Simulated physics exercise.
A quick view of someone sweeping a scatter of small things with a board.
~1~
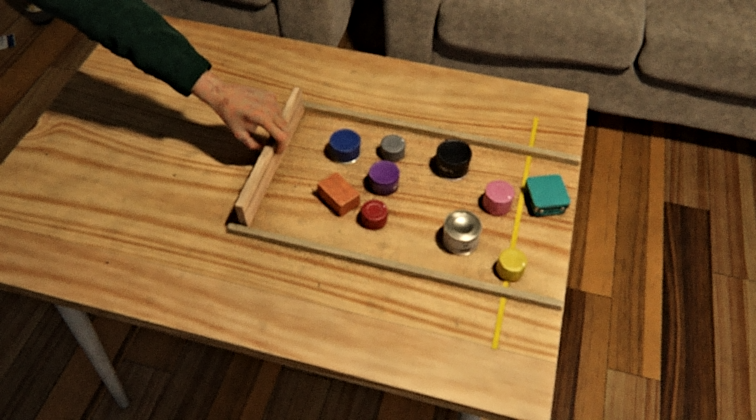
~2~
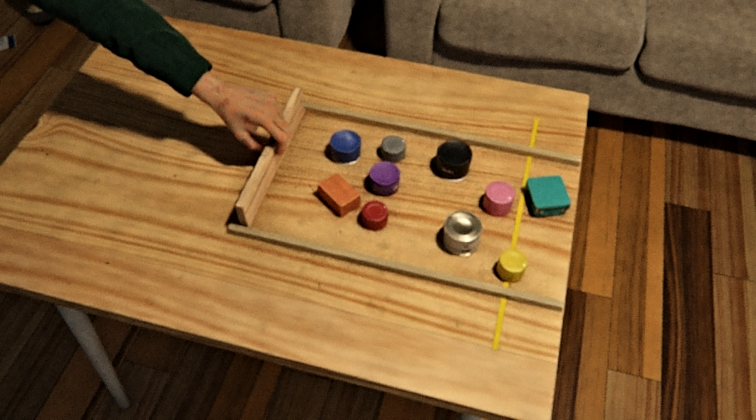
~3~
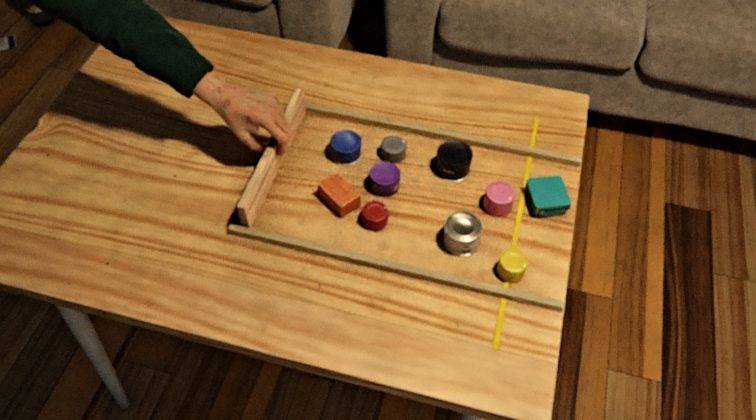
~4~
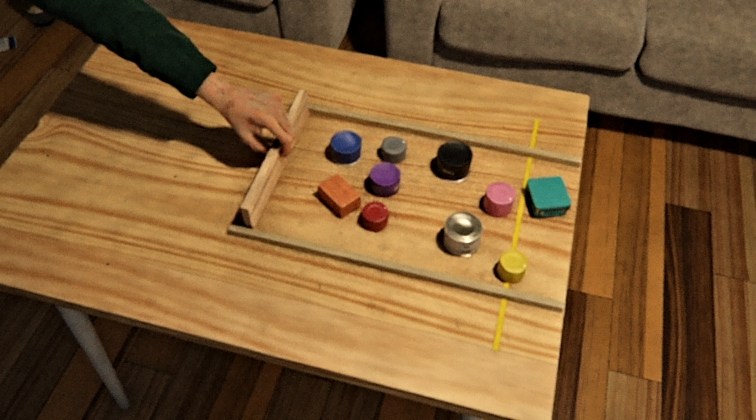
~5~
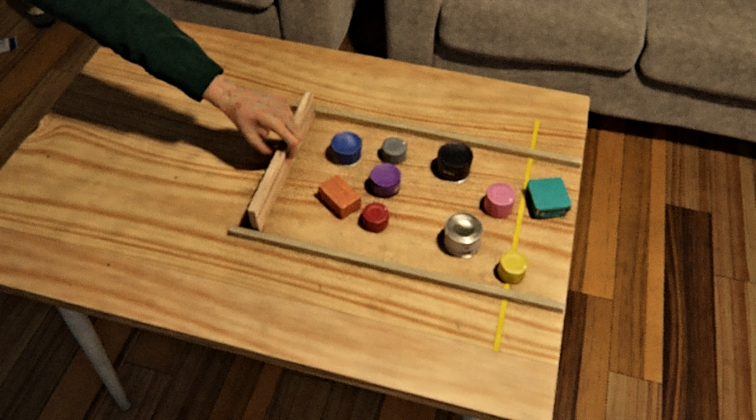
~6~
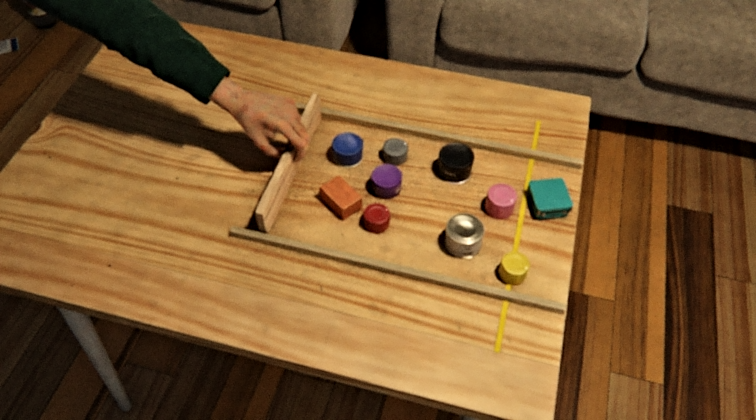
On a wooden table near a grey sofa, a hand slides a wooden board slightly right towards scattered small colourful containers.
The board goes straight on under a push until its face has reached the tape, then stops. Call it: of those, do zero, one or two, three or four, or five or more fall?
One or two fall.
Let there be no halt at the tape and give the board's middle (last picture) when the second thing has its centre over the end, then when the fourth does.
At (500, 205) for the second, at (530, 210) for the fourth.
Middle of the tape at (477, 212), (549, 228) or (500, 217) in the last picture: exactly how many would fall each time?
Those tries give 0, 5 and 0.
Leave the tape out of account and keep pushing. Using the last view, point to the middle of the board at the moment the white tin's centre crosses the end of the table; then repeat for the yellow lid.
Roughly (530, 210); for the second one, roughly (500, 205).
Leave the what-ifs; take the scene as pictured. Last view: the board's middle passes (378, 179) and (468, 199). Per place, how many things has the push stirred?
I count 5 first and 10 after.
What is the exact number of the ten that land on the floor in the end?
The number that fall is 2.
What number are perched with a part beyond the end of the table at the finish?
So the number is 3.
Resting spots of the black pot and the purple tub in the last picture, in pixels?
The black pot finishes at (573, 175); the purple tub finishes at (542, 212).
Soon after, none off yet; turquoise case at rest near (549, 199); yellow lid at rest near (514, 268); pink lid at rest near (501, 202).
Then, none off yet; turquoise case moved a little near (562, 198); yellow lid moved about its own width near (541, 285); pink lid moved about its own width near (534, 206).
By the end, the number that fall off is one or two; fallen, yellow lid and turquoise case.
